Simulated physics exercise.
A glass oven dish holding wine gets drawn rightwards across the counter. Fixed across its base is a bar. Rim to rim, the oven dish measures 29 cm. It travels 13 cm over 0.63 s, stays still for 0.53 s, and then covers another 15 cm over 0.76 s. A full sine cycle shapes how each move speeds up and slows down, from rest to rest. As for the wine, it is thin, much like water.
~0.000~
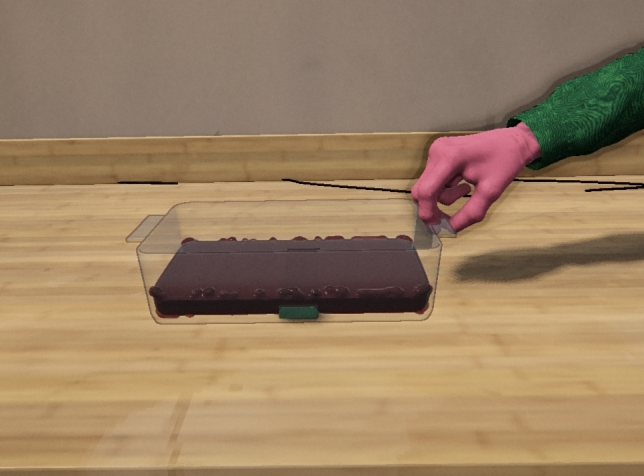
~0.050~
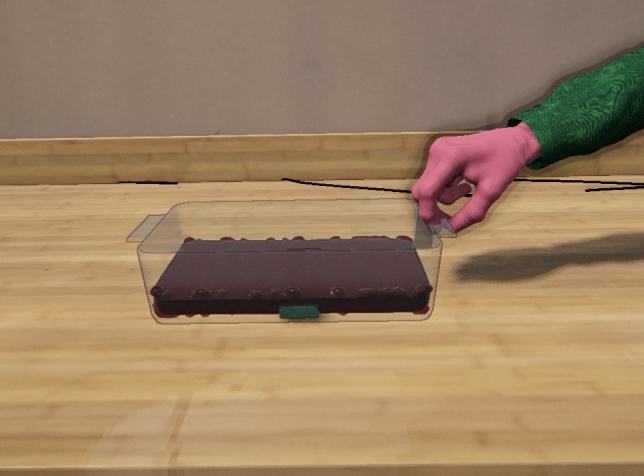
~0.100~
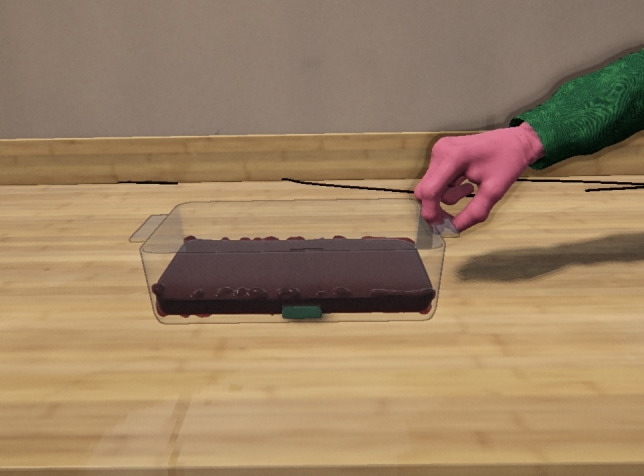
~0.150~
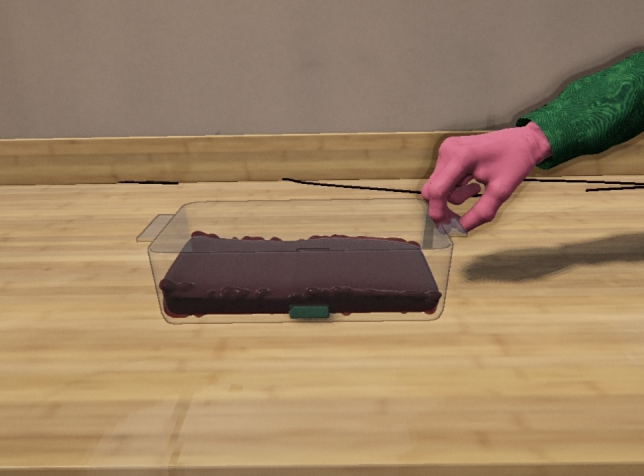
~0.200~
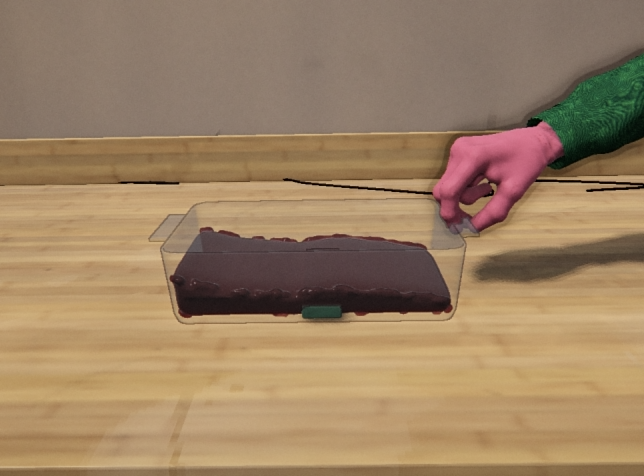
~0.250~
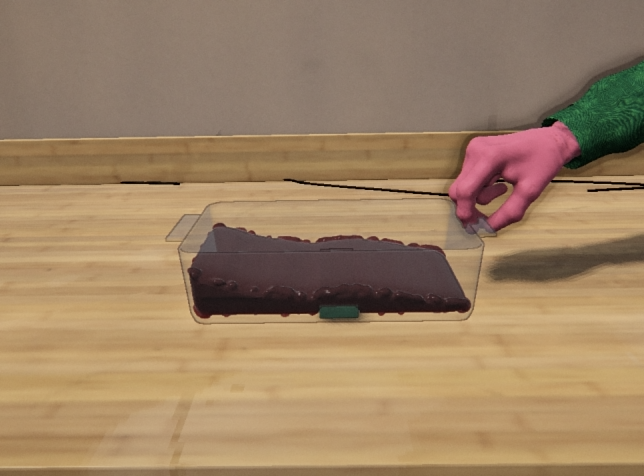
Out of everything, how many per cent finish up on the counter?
About 1 in every hundred.
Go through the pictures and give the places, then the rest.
In the first frame, it has moved 0.0 cm; in the oven dish the surface runs from (168, 261) to (421, 258), rim (429, 223); the wine stands 45 mm below the rim; the top of the bar is at (298, 307).
In the second frame, it has moved 0.0 cm; in the oven dish the surface runs from (168, 261) to (421, 259).
In the third frame, it has moved 0.3 cm; in the oven dish the surface runs from (170, 259) to (424, 261).
In the fourth frame, it has moved 1.0 cm; in the oven dish the surface runs from (176, 254) to (430, 264).
In the fifth frame, it has moved 2.2 cm; in the oven dish the surface runs from (187, 249) to (432, 266).
In the sixth frame, it has moved 3.9 cm; in the oven dish the surface runs from (201, 244) to (428, 266).
After 0.74 s it has gone 13 cm; 0 per cent is out over the left end and 0 over the right.
After 1.23 s it has gone 13 cm; 0 per cent is out over the left end and 0 over the right.
After 1.72 s it has gone 26 cm; 0 per cent is out over the left end and 0 over the right.
After 2.21 s it has gone 28 cm; 0 per cent is out over the left end and 0 over the right.
In the end 1 per cent is out in all, 1 of it over the left end.
